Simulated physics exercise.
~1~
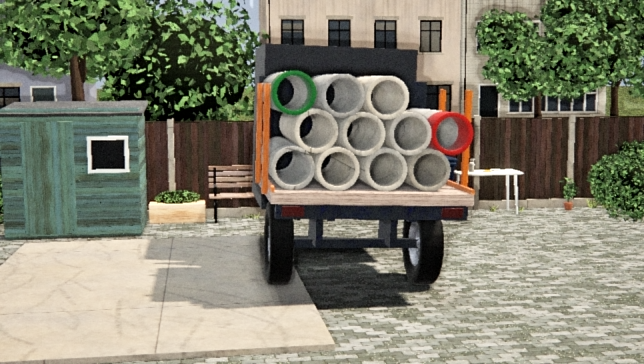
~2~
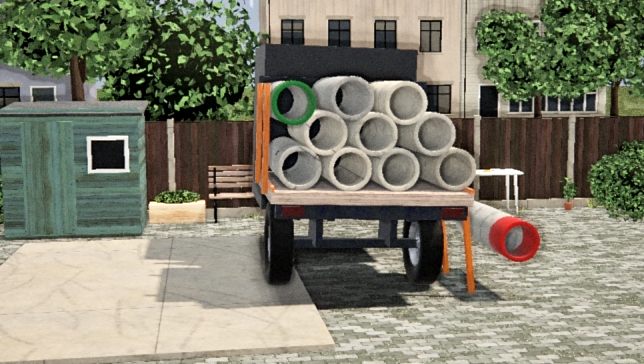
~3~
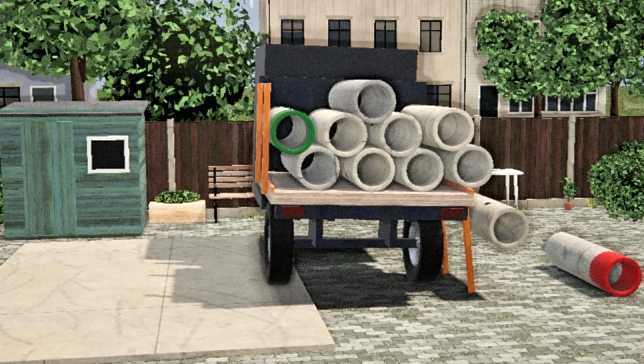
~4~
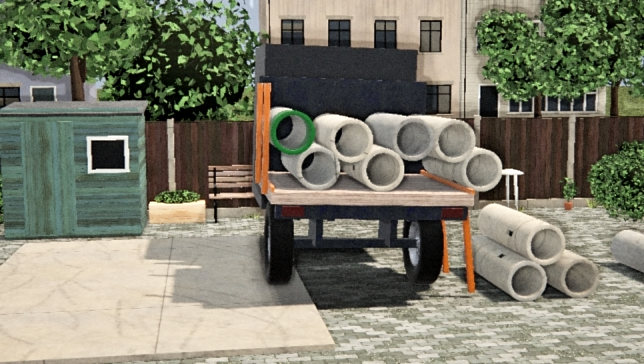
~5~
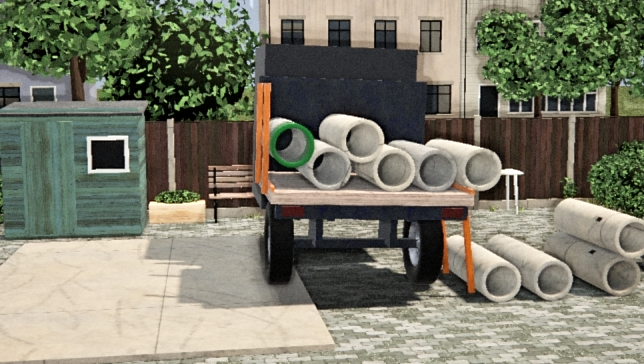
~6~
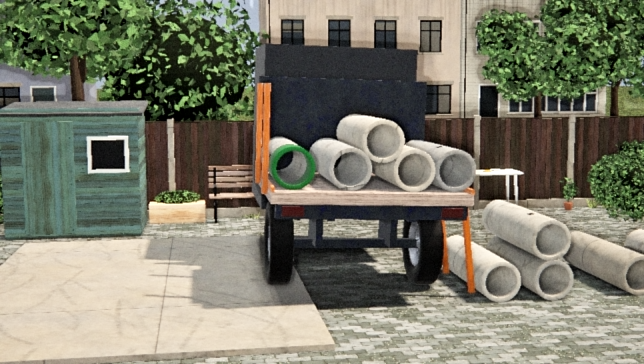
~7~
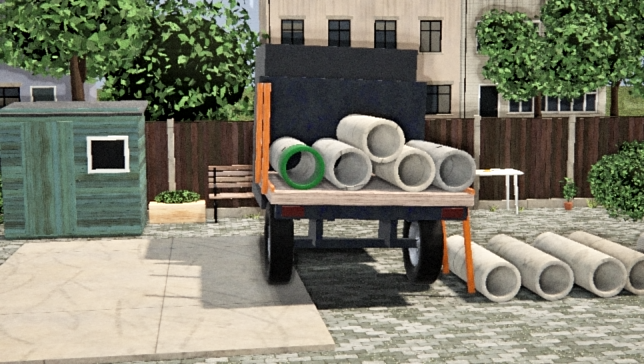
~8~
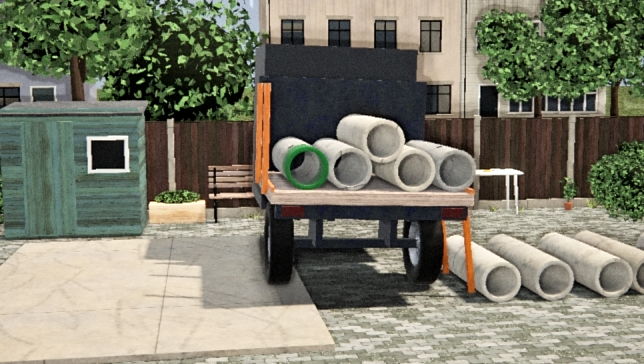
A parked flatbed lorry stacked with concrete pipes lost its right-hand posts, and the red-marked pipe tumbled off that side, followed by several others that rolled across the paving, while the green-marked one sank to the deck and stayed aboard.
